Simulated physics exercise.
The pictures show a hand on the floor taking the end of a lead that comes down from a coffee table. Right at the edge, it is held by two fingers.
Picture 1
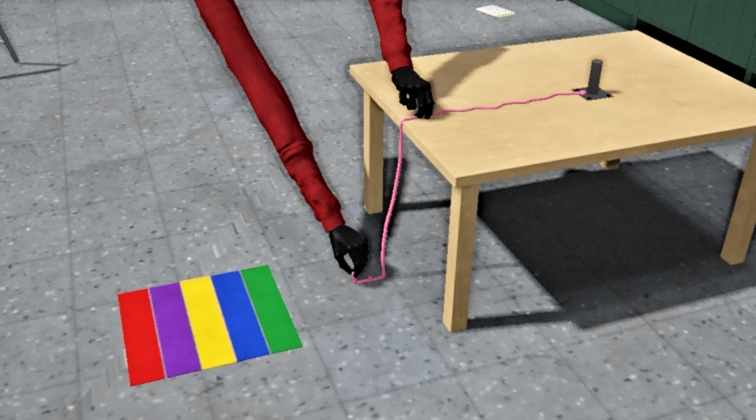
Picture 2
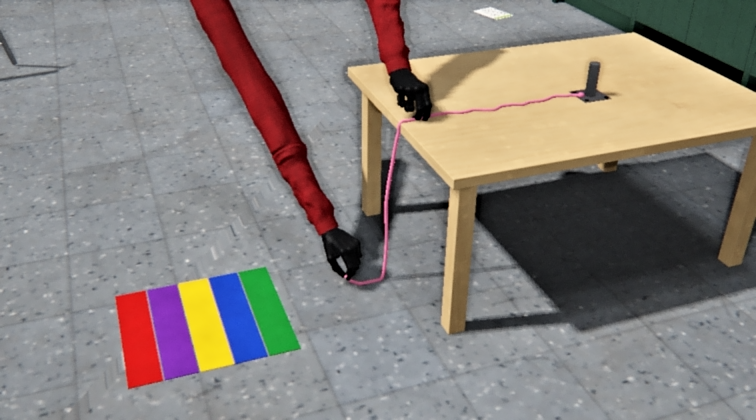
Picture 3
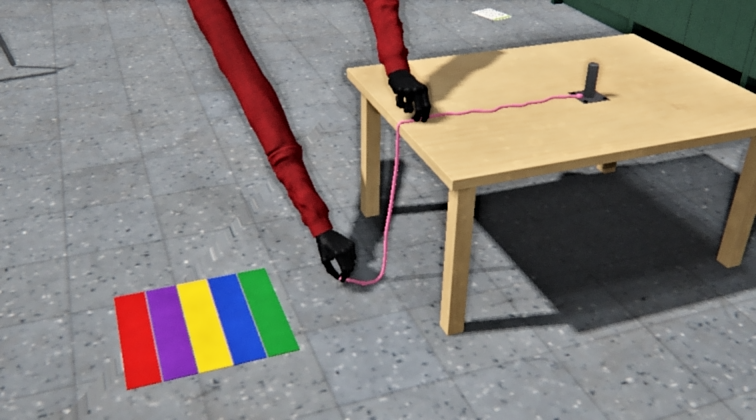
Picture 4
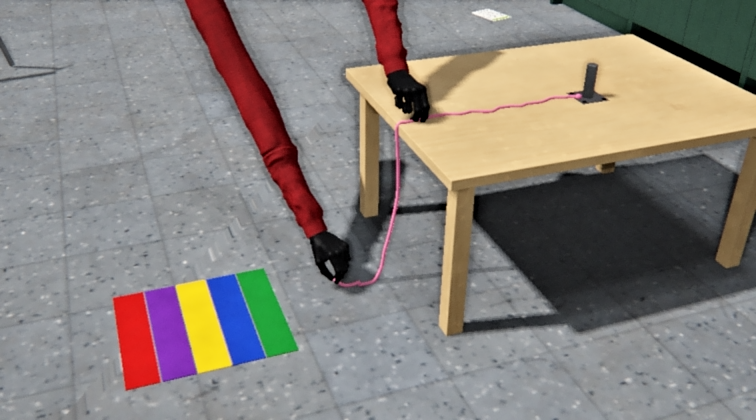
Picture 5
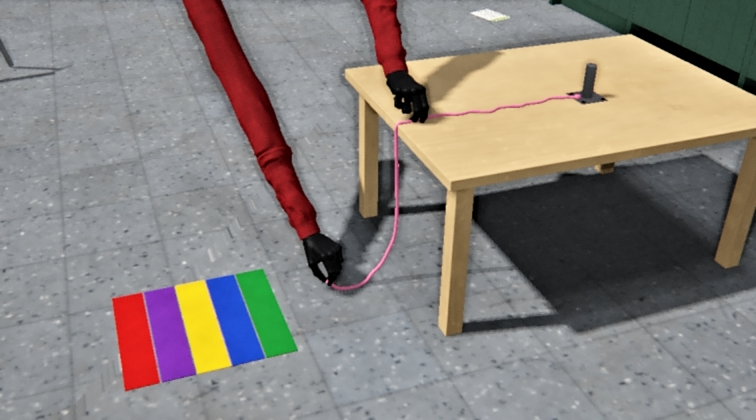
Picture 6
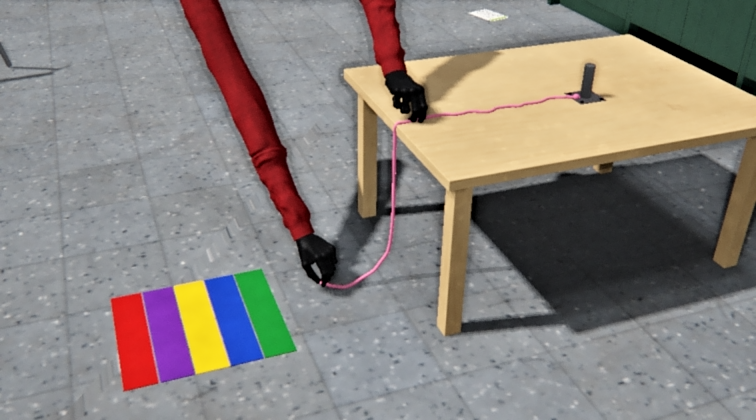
A black-gloved hand slowly draws the end of a pink cord left across the floor.
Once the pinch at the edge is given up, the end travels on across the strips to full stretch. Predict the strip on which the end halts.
The blue strip.
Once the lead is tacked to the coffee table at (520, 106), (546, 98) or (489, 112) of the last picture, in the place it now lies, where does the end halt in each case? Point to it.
Approximately at (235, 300), at (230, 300) and at (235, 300), in that order.
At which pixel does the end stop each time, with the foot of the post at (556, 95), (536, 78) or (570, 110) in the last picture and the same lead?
Taking the tries in turn, you get (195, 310), (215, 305) and (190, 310).
Soon after, end near (279, 291); short of the strips.
Then, end near (248, 298); over green.
At full stretch, end near (229, 302); over blue. The blue one.
